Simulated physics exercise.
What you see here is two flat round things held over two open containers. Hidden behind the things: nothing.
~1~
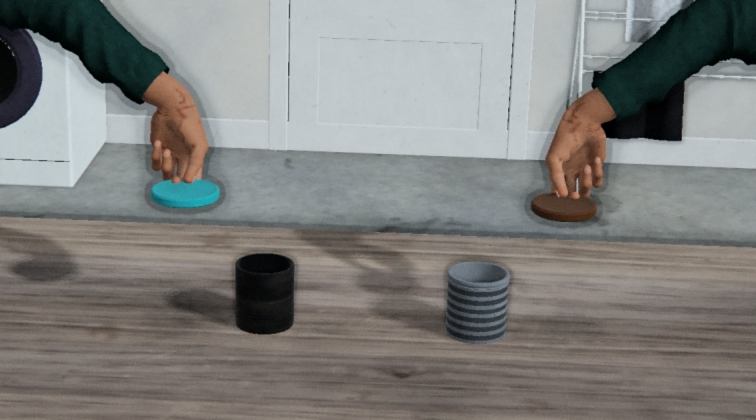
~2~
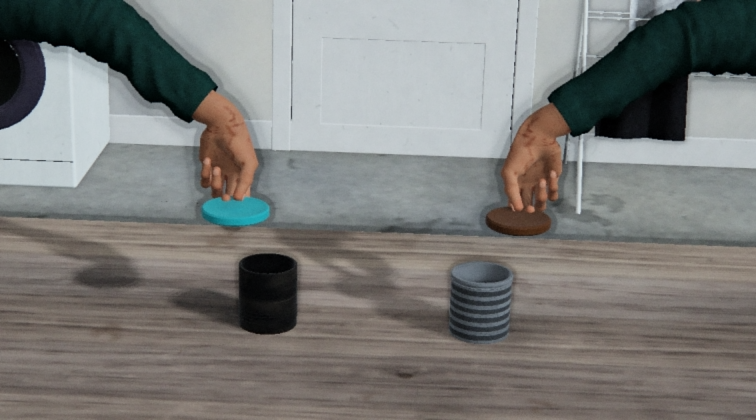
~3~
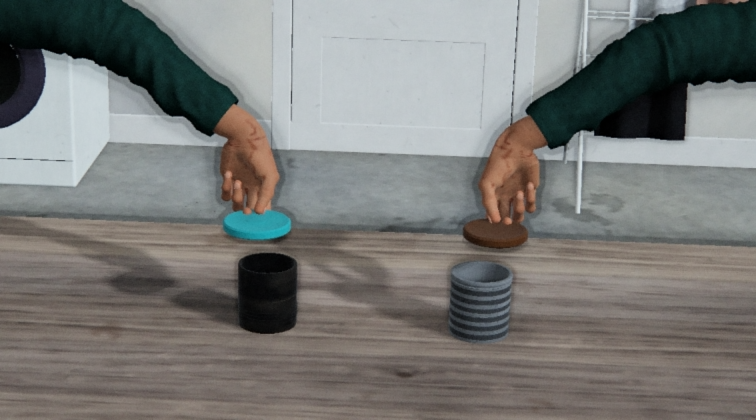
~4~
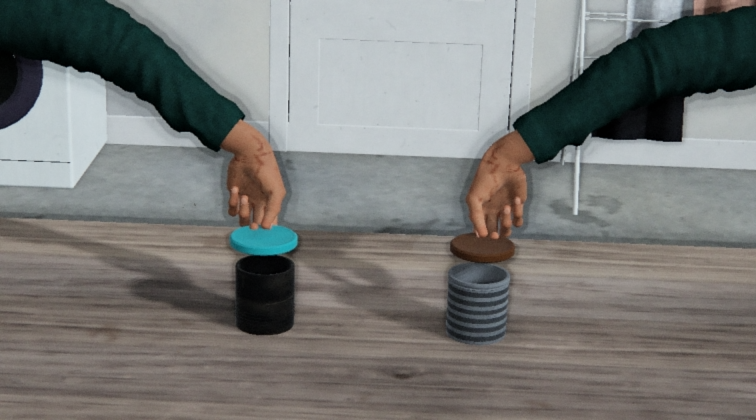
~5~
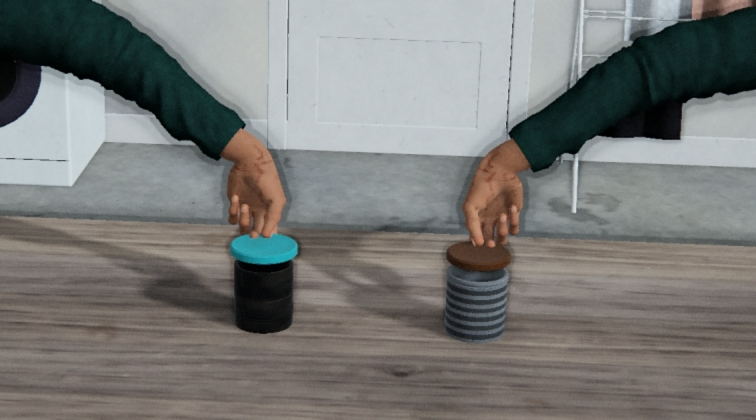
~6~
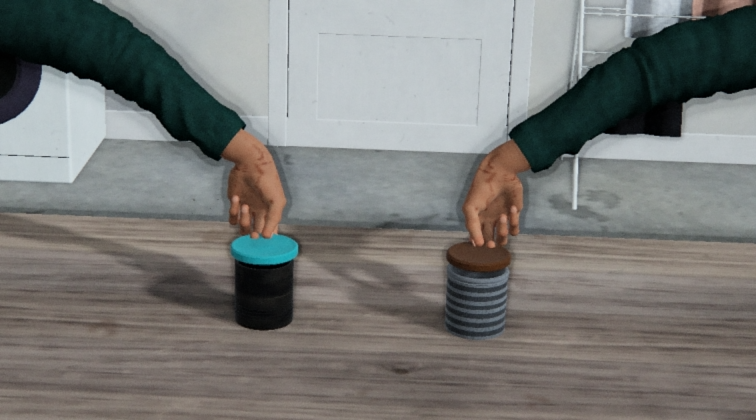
Two hands lower a turquoise lid and a brown lid onto two open containers.
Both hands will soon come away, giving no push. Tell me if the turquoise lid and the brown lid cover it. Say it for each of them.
My prediction: The turquoise lid will stay up I'd say. The brown lid will stay up I'd say.
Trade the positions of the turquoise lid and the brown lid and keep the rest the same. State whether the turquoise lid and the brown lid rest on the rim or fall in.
Swapped, the turquoise lid does not fall in; the brown lid does not fall in.
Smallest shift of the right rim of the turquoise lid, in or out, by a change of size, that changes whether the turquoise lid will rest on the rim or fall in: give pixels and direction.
Shift approx. 8 px, direction left.
Then, 0.14 s on from there, turquoise lid moving near (264, 255); brown lid moving near (478, 263).
Then, 0.48 s on from there, turquoise lid sitting on the rim near (264, 255); brown lid sitting on the rim near (478, 264).
In the end, the turquoise lid rests on the rim, near (264, 255); the brown lid rests on the rim, near (478, 264).
